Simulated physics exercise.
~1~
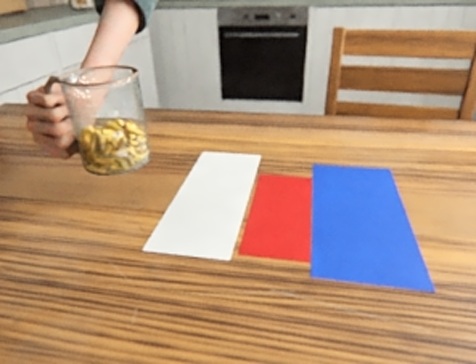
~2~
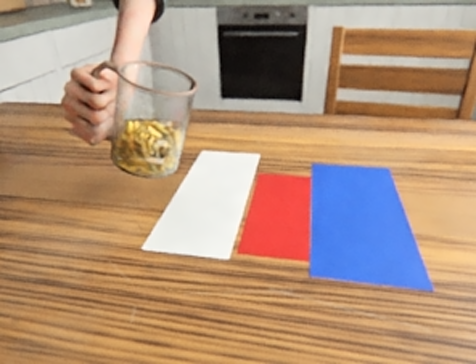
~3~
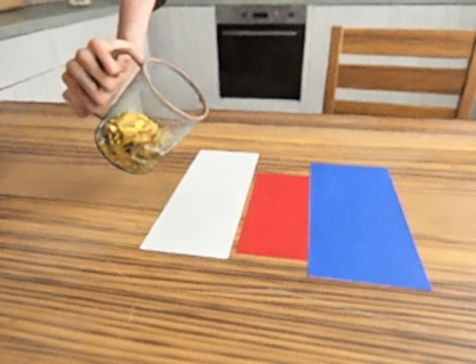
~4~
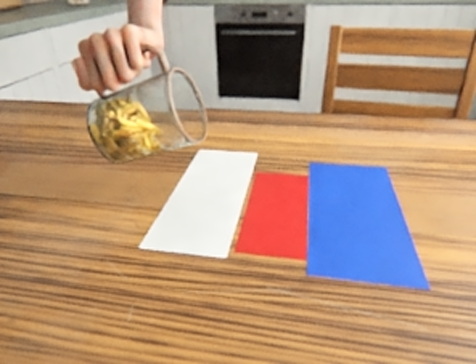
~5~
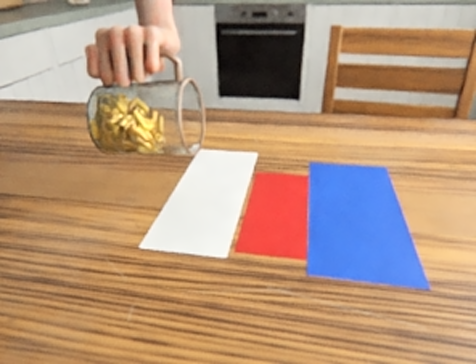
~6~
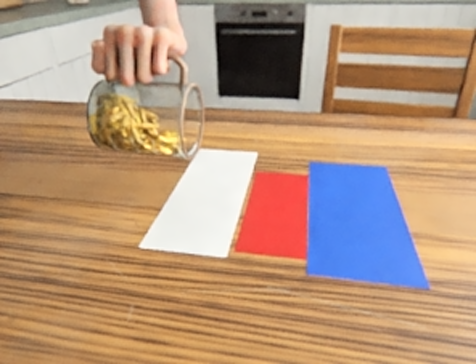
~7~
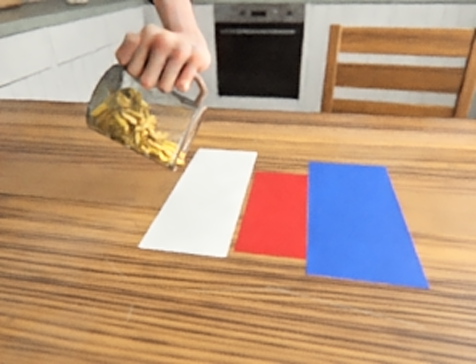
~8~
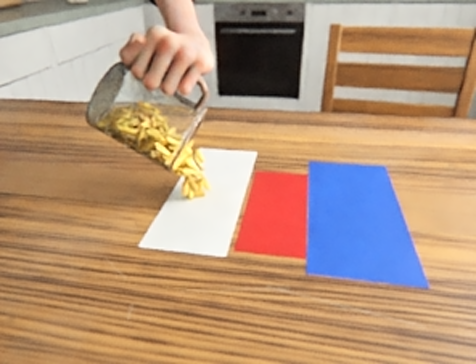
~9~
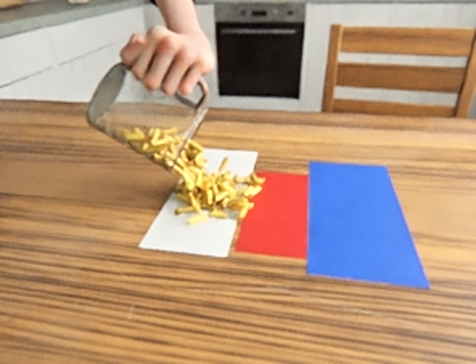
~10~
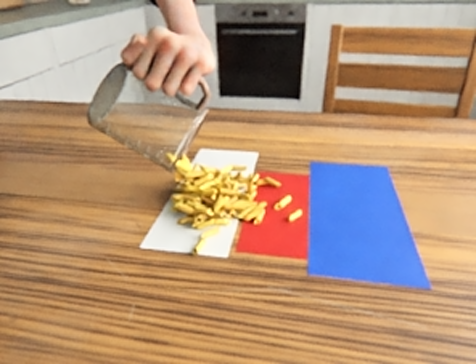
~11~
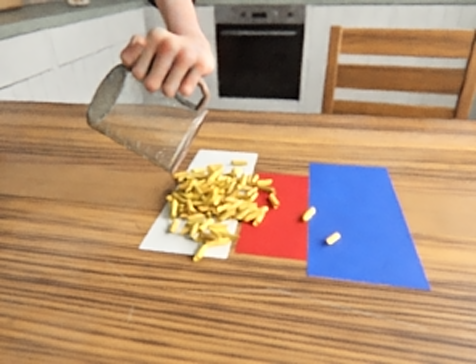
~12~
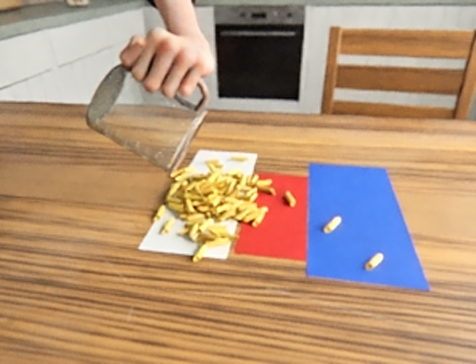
In a kitchen, on a striped wooden table, a white, a red and a blue mat lie side by side, with a hand holding a clear jug of yellow dry pasta at the left. The hand brings the jug a little to the right and turns it onto its side, where it hangs briefly with nothing falling. It then tips the mouth further down, and pasta tumbles onto the white mat. The heap spreads over the edge of the red mat, while two stray pieces travel on to the blue one. The hand holds the emptied jug tilted above the pile, most of it on white.
